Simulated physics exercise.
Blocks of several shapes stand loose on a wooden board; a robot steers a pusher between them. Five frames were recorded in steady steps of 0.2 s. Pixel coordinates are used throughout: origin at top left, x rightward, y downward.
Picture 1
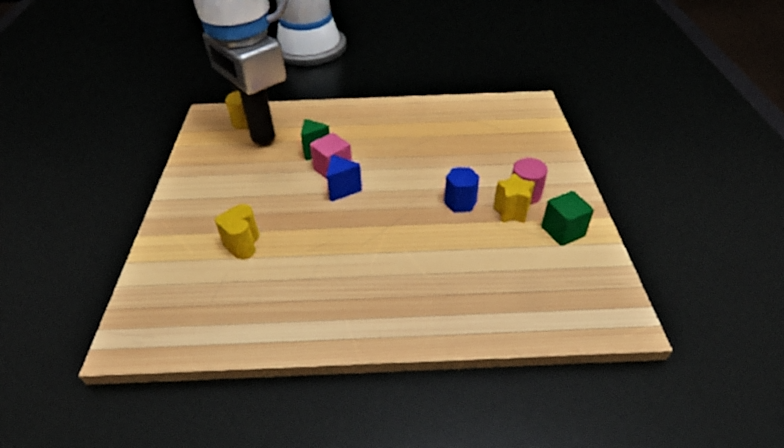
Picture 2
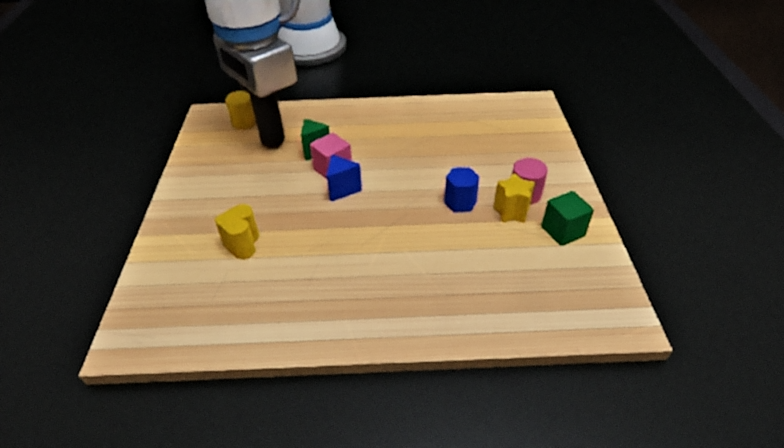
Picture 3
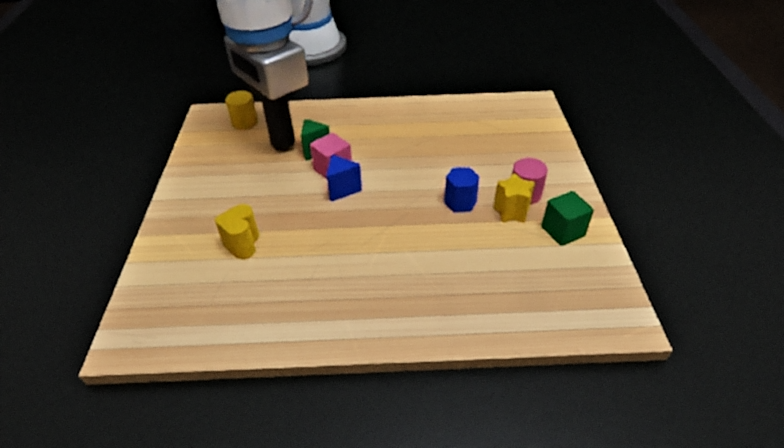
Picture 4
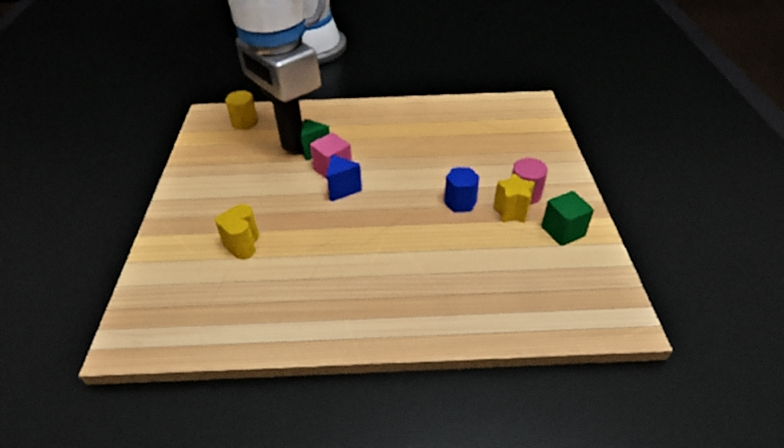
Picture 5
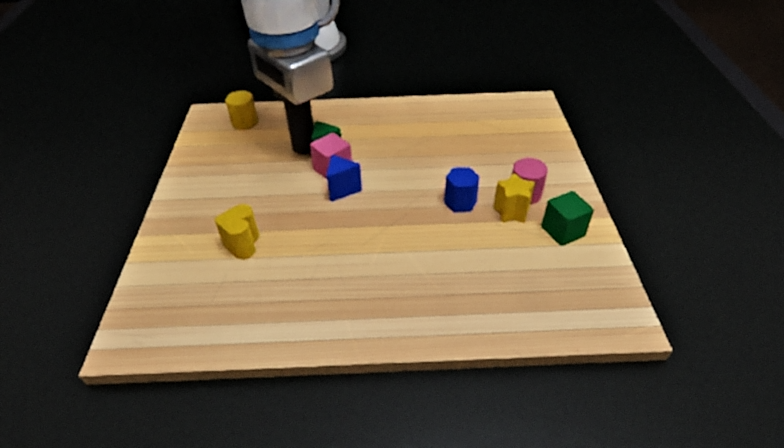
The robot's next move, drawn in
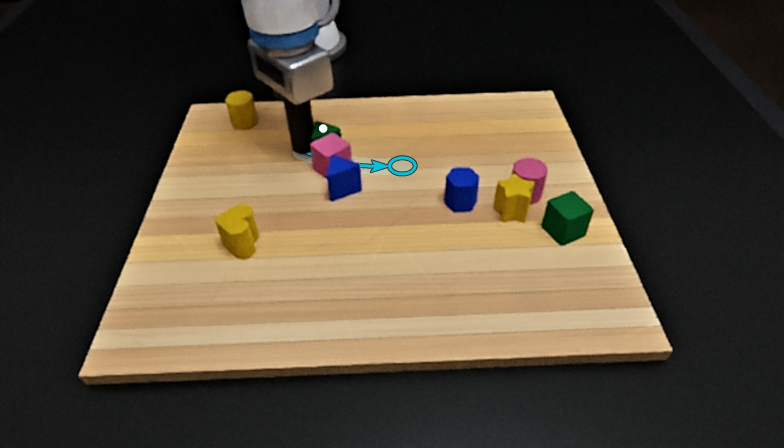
On a wooden board scattered with yellow, green, pink and blue blocks, a robot arm moves its dark pusher steadily right from beside the yellow cylinder, then nudges the green triangular block slightly right behind the pink one.
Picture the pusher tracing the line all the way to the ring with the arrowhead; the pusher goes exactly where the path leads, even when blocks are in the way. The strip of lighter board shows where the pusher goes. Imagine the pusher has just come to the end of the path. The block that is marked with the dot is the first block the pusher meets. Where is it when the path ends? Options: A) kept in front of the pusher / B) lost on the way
B.
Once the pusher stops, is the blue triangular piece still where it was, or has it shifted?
If the pusher follows that path, the blue triangular piece ends up shifted.
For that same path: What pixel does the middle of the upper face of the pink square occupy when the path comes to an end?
The top centre is at (367, 161).
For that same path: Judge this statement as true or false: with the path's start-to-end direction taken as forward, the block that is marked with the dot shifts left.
The statement is correct.
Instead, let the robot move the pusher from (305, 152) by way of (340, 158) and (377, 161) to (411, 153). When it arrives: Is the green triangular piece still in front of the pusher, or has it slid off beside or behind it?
That block remains ahead.
The line goes from (305, 152) through (334, 161) and (367, 166) to (402, 166); the dot is on the green triangular piece.
On the path given first. One third of the way, pusher (335, 156); green triangular piece (355, 131), turned 15° anticlockwise; pink square (347, 153), turned 45° clockwise; blue triangular piece (346, 173).
Two thirds of the way, pusher (368, 161); green triangular piece (381, 129), turned 60° anticlockwise; pink square (365, 161), turned 95° clockwise; blue triangular piece (347, 178).
At the end, pusher (402, 161); green triangular piece (390, 126), turned 90° anticlockwise; pink square (367, 161), turned 105° clockwise; blue triangular piece (347, 178).
